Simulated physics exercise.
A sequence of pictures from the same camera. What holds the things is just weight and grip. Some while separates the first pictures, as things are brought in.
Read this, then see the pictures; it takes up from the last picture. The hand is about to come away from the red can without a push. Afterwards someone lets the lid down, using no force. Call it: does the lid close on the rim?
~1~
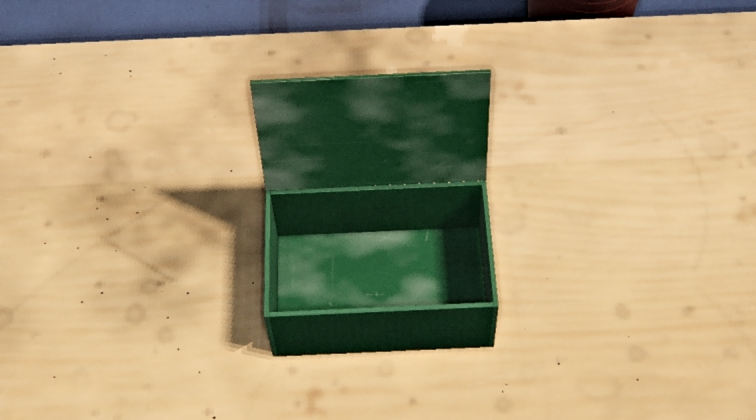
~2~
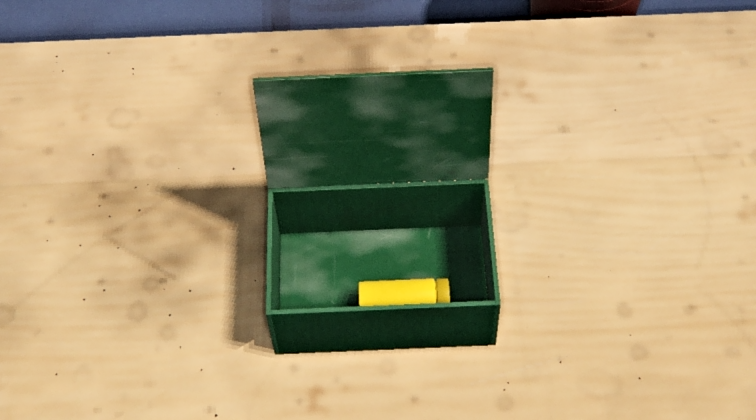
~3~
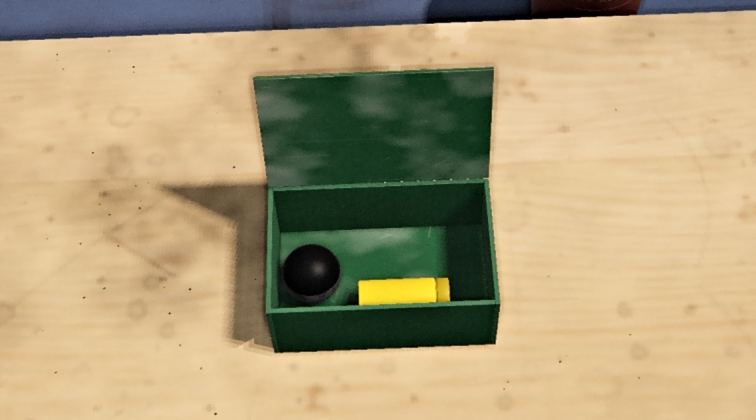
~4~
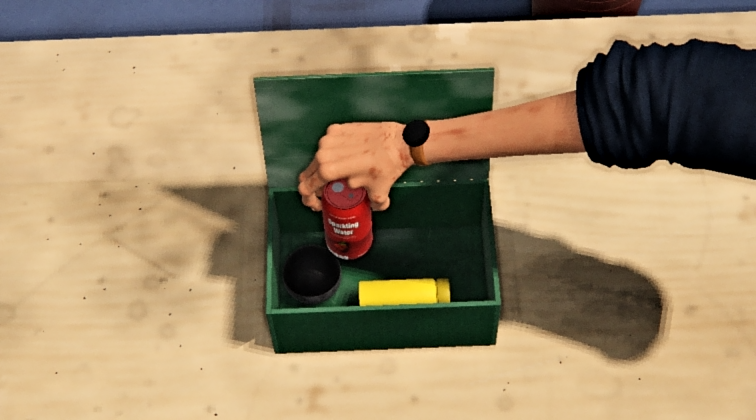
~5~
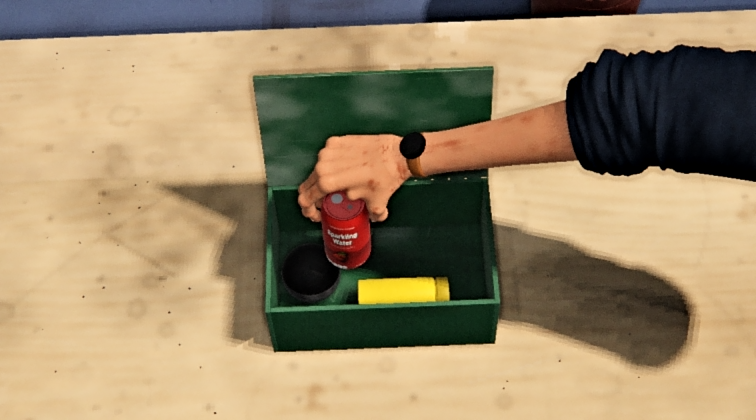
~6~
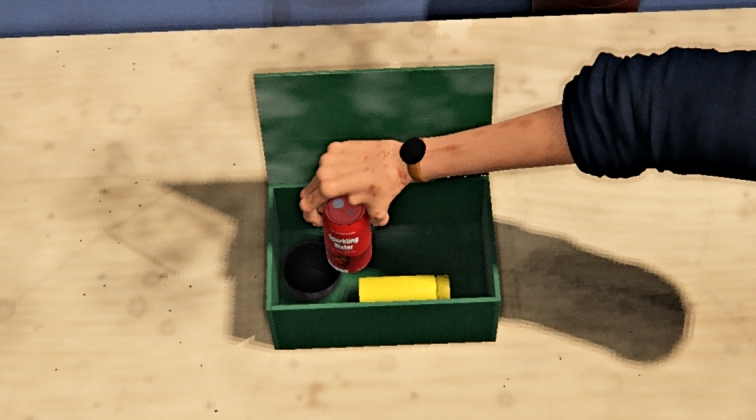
My call is that it closes.
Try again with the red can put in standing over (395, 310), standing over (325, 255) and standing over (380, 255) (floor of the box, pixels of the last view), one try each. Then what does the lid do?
Going through the three tries, the lid hangs open, then settles all the way, then hangs open.
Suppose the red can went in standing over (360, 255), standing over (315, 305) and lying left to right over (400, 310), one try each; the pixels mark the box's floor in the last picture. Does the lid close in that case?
On the first attempt the lid remains open a bit, on the second it remains open a bit, and on the third it settles shut.
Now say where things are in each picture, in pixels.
In the first picture, the last thing is not in view yet.
In the second picture, the last thing is not in view yet.
In the third picture, the last thing is not in view yet; black ball (312, 274).
The fourth picture shows still above its spot; red can (348, 218); black ball (312, 275).
The fifth picture shows still above its spot; red can (346, 229); black ball (311, 273).
The sixth picture shows put in, still held; red can (347, 233); black ball (312, 271).
Then, 0.40 s after the last picture, red can tipped 73° from how it was near (373, 251); yellow shaker rolled about its own width.
Then, 1.20 s after the last picture, lid starting down; red can on its side near (366, 254); yellow shaker rolled a little.
Then, 1.70 s after the last picture, lid 51° above the rim; red can on its side near (366, 254); yellow shaker rolled a little.
Then, 2.10 s after the last picture, lid 17° above the rim; red can on its side near (366, 254); yellow shaker rolled a little.
At rest, lid shut; tipped over in the box, red can; the other 2 in place. Seen from the same camera at the end, red can near (366, 254).
